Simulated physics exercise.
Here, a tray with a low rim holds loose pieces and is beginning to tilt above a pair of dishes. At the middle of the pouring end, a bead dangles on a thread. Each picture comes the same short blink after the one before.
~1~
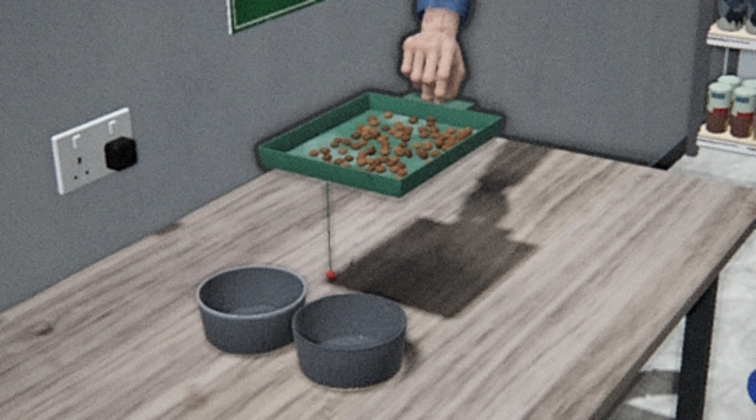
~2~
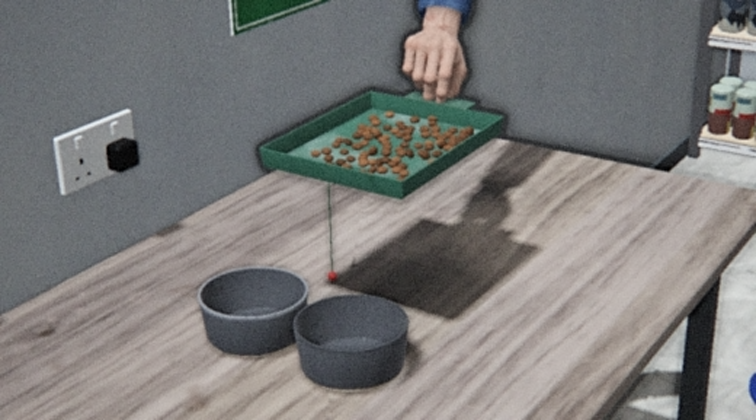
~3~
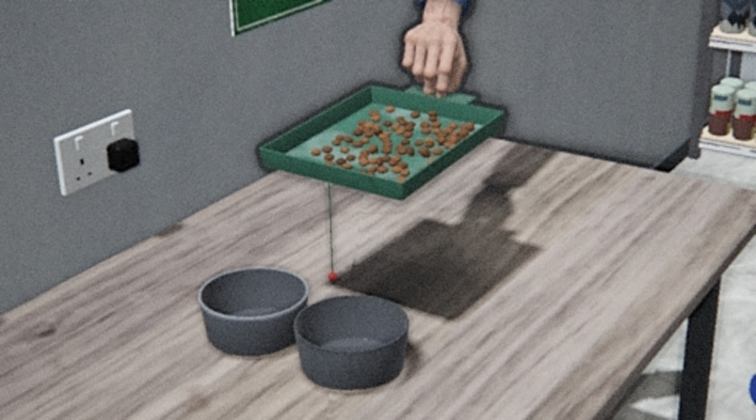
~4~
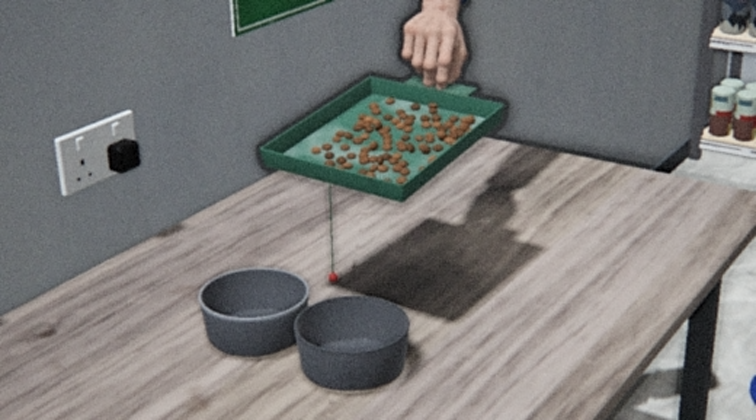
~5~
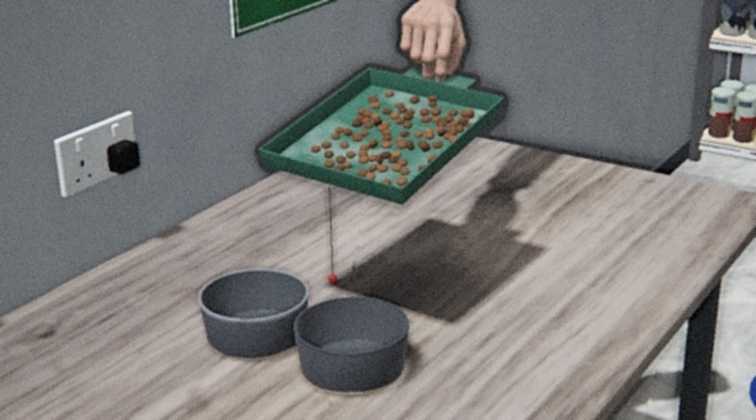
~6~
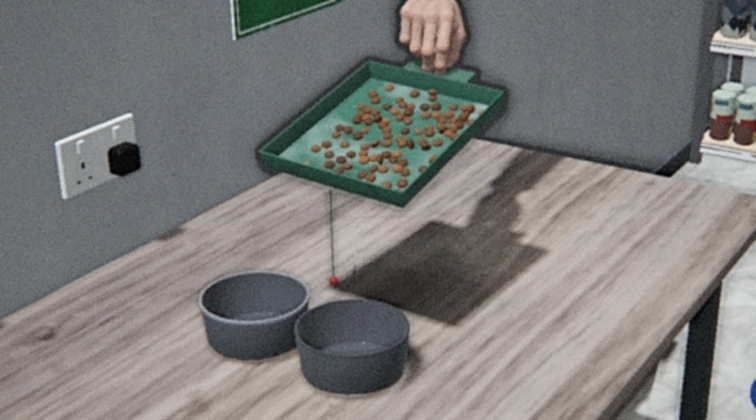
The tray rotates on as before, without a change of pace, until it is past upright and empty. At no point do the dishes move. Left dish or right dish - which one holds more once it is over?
The right one holds more.
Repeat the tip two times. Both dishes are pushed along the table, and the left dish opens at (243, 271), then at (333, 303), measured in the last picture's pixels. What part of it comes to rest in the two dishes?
40 per cent, then 60 per cent.
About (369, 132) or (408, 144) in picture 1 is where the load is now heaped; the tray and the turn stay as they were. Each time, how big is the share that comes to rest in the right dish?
First try 80 %, second try 100 %.
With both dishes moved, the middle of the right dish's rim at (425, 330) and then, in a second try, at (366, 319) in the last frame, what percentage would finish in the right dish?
It would be roughly 40 per cent, followed by roughly 80 per cent.
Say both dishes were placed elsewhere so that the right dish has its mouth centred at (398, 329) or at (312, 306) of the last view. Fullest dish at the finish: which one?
The right-placed dish first, the right-placed dish second.
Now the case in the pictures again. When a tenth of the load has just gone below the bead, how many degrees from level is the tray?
I'd say it is tilted about 105°.
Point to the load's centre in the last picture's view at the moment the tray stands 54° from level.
The middle of the pieces lands at roughly (366, 156).
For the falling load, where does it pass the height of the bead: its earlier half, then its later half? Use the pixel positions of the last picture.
The opening half passes (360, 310), the closing half (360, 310).
Shortly afterwards, tray tipped steeply; the whole lot on the tray.
Next, tray tipped right over; the whole lot on the tray.
Some moments later, tray tipped past a quarter turn; all but a few in the right dish; a little in the left dish; a little outside both.
In the end, tray tipped past a quarter turn; all but a few in the right dish; a little in the left dish; a little outside both.
